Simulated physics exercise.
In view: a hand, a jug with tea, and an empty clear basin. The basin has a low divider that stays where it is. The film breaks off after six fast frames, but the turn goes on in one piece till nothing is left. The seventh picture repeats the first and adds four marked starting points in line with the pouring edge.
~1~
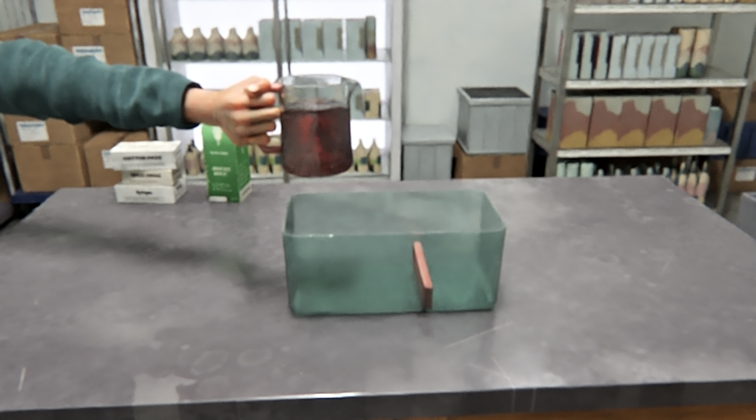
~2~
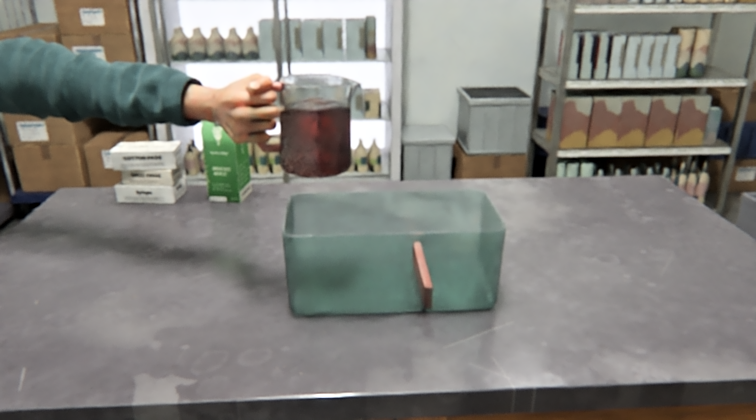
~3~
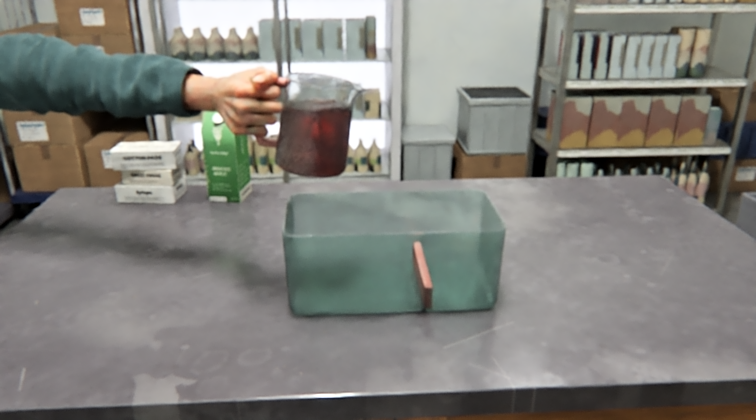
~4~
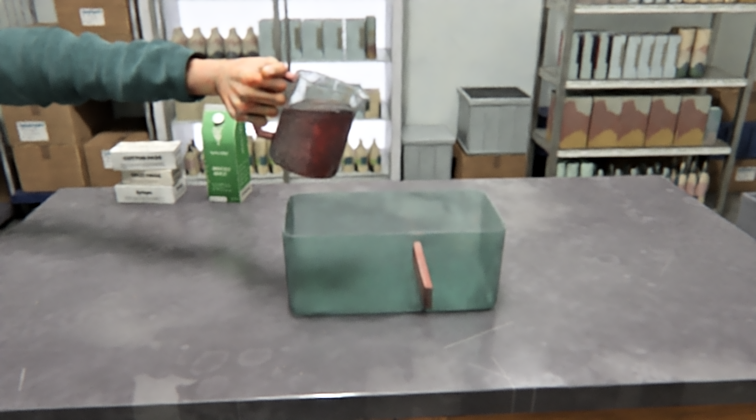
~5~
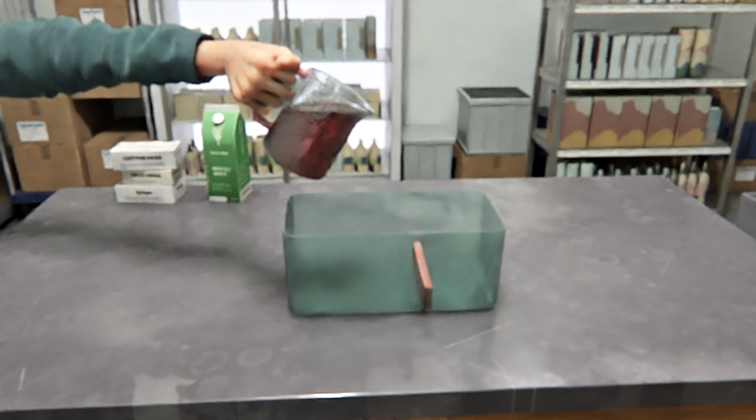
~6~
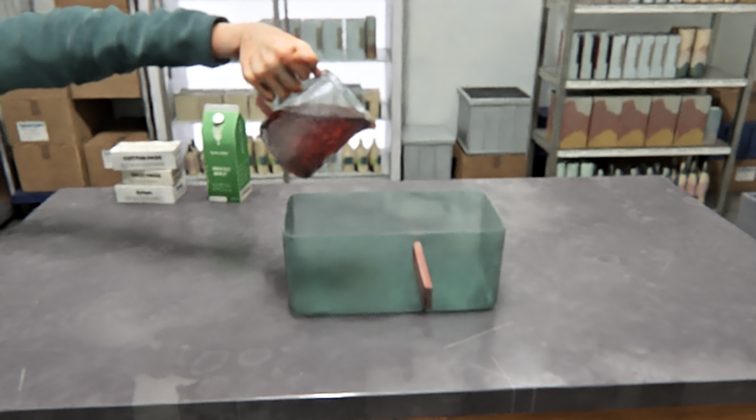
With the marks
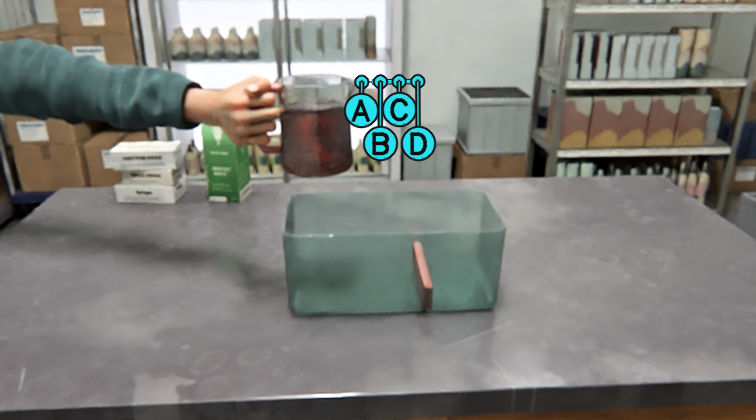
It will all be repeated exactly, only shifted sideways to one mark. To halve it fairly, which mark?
B works best here.
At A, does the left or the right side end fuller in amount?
The left side.
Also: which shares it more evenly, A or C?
Here it is place C.
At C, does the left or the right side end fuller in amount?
More ends on the right.
On the marked copy, A at (361, 82); B at (380, 81); C at (399, 81); D at (417, 81).
Choosing A, about 85 % ends left of the wall and 11 % right of it; 4 % is lost outside.
Choosing B, about 49 % ends left of the wall and 49 % right of it.
Choosing C, about 20 % ends left of the wall and 77 % right of it; 3 % is lost outside.
Choosing D, about 39 % ends left of the wall and 56 % right of it; 5 % is lost outside.
